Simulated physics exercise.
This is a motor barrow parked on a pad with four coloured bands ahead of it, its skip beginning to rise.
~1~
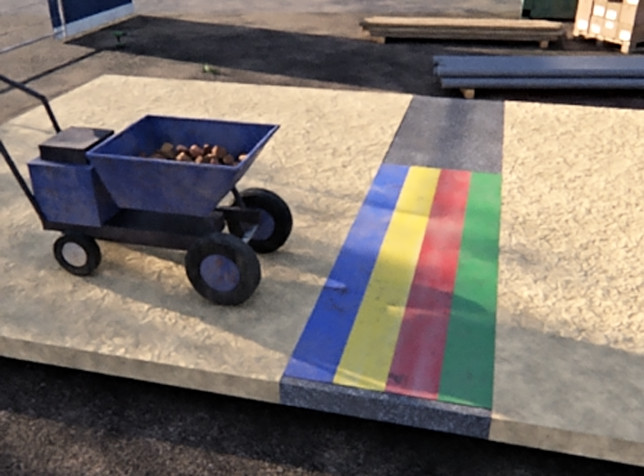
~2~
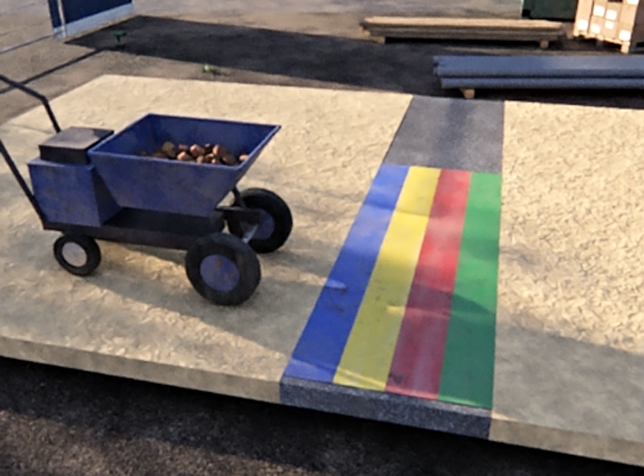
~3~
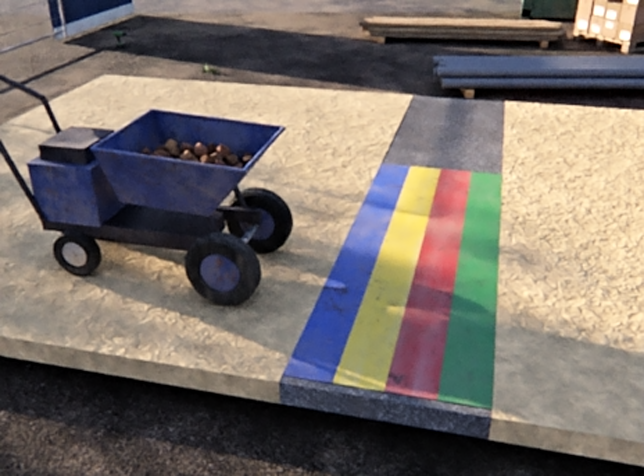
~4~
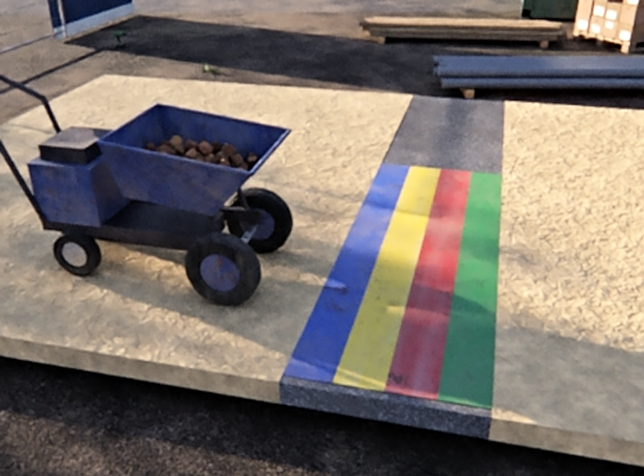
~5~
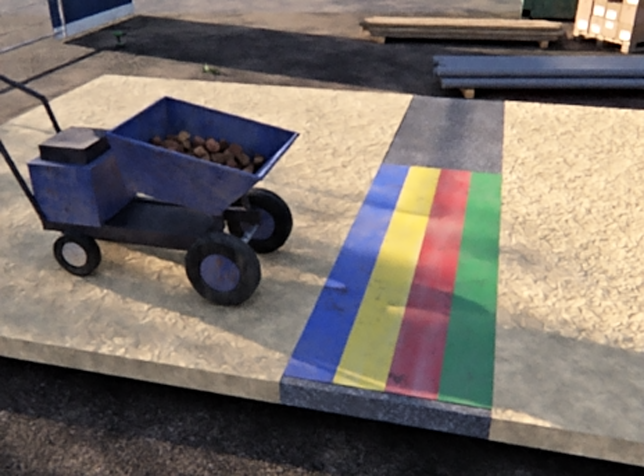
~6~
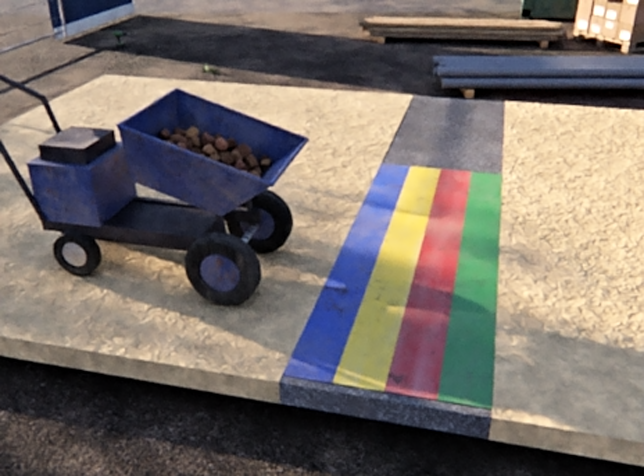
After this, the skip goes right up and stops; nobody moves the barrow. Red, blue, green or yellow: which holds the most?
The yellow strip carries the most.
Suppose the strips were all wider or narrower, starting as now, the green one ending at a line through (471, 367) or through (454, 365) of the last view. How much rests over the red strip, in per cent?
In turn 30 and 30 in a hundred.
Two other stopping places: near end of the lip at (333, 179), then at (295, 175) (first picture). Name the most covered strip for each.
The first try: That green strip. The second: The red one.
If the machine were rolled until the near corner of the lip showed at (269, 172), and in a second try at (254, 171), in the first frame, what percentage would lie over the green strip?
First some 20, then 10 per cent.
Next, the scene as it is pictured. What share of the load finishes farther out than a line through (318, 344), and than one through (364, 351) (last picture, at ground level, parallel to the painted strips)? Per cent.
Near 100 % and 50 %.
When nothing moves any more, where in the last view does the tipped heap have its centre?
Around (387, 289).
Soon after the last picture, skip tipped steeply; all in the skip.
A little later, skip tipped right over; most in the skip; a small part over the blue strip; a small part over the yellow strip; a stray few over the red strip.
Later still, skip tipped right over; a small part in the skip; about a quarter over the blue strip; about half over the yellow strip; about a quarter over the red strip; a small part over the green strip; a stray few off the paint.
At rest, skip tipped right over; about a quarter over the blue strip; about half over the yellow strip; about a quarter over the red strip; a small part over the green strip; a stray few off the paint.
